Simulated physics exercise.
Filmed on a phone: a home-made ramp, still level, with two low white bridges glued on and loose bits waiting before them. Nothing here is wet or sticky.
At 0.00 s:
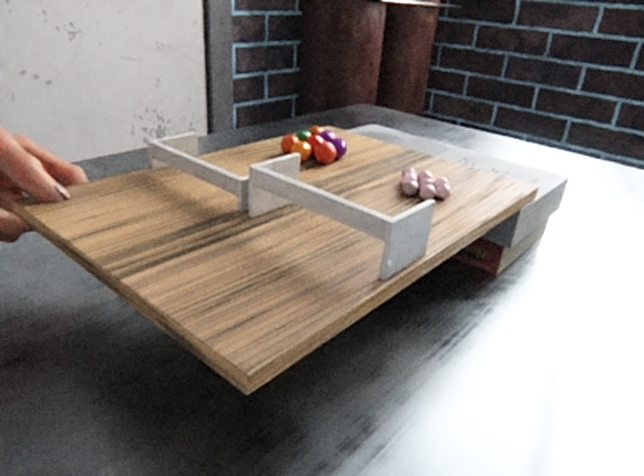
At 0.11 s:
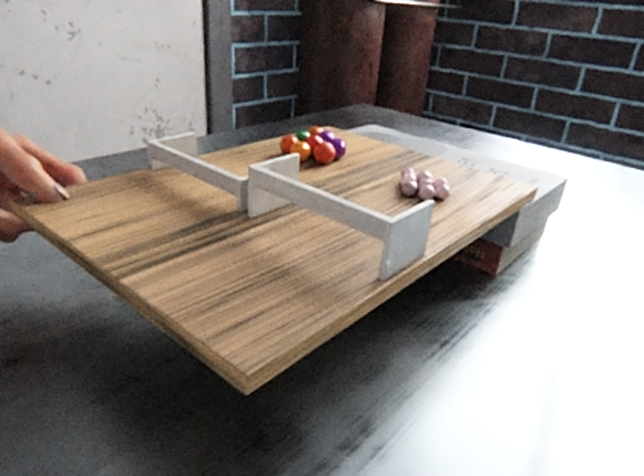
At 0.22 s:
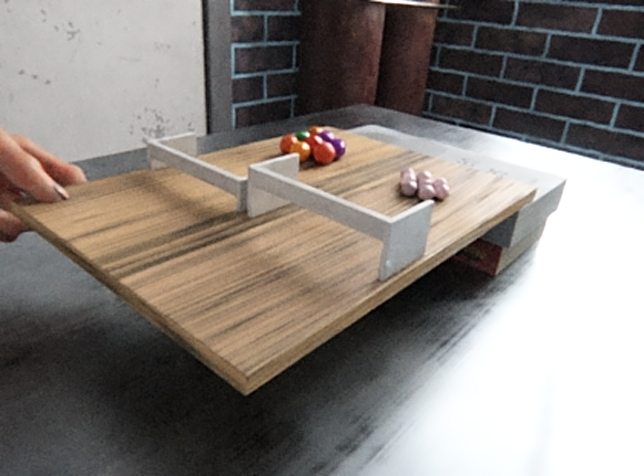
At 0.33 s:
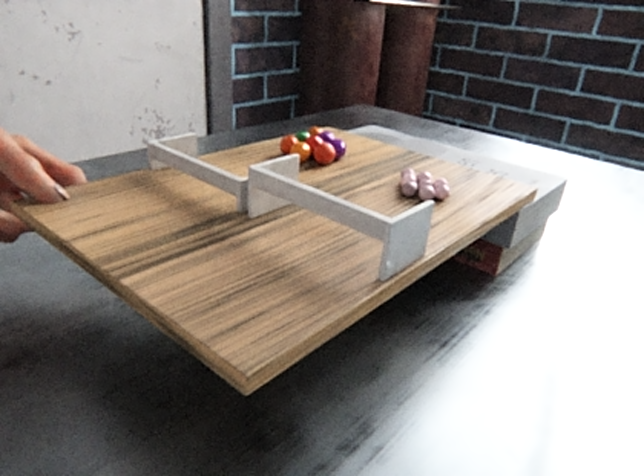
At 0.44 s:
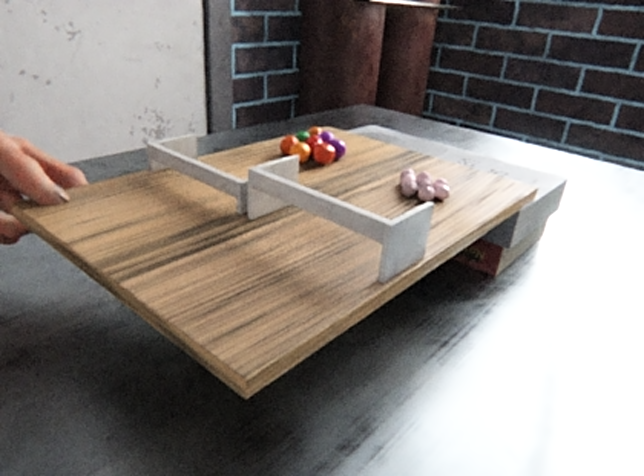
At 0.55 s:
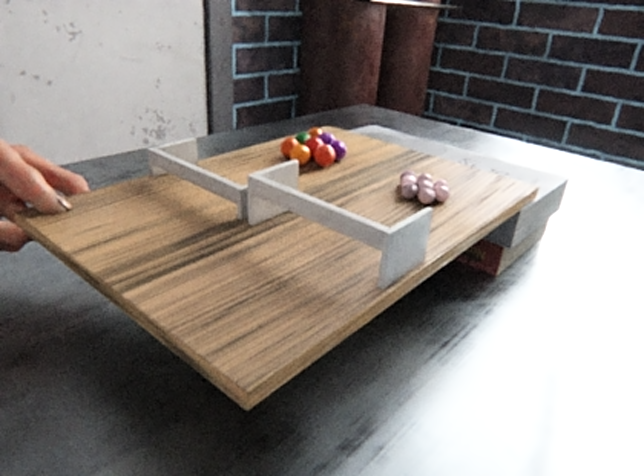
A hand at the left holds a wooden board level, its far end resting on a stack, then lowers the near end very slightly; two small clusters of balls, one multicoloured and one pale pink, stay still beyond two grey gates.
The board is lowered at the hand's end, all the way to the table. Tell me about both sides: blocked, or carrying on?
In the end the near lot gets through the slot, and the far lot cannot fit through.
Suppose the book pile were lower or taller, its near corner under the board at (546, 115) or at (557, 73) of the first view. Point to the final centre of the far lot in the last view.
Around (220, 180) in the first try, (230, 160) in the second.
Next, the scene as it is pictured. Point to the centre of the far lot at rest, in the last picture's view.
Near (208, 215).
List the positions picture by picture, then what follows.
Held end of the board at (249, 365), level; book pile at (428, 174), about a quarter as high as the board is long; near lot at (426, 186), a few sugar pearls; far lot at (314, 145), a few glass marbles; near gate at (316, 200), its slot higher than a piece; far gate at (194, 167), its slot lower than a piece, in the first frame.
Held end of the board at (248, 365), level; far lot at (313, 146), in the second frame.
Held end of the board at (248, 365), level; near lot at (425, 186), in the third frame.
Held end of the board at (248, 365), level; far lot at (313, 146), in the fourth frame.
Held end of the board at (248, 368), level; near lot at (425, 187), in the fifth frame.
Held end of the board at (249, 380), down by 2°; book pile at (428, 175); near lot at (425, 189), not moving; far lot at (313, 148), not moving; near gate at (314, 210); far gate at (193, 174), in the sixth frame.
After 0.75 s, board sloping at 6°; near lot where it was; far lot where it was.
After 1.02 s, board sloping at 12°; near lot on its way down; far lot on its way down.
After 1.29 s, board resting at 13°; near lot all past its gate; far lot has reached its gate.
At rest (2.6 s), board resting at 13°; near lot all past its gate; far lot gathered behind its gate.
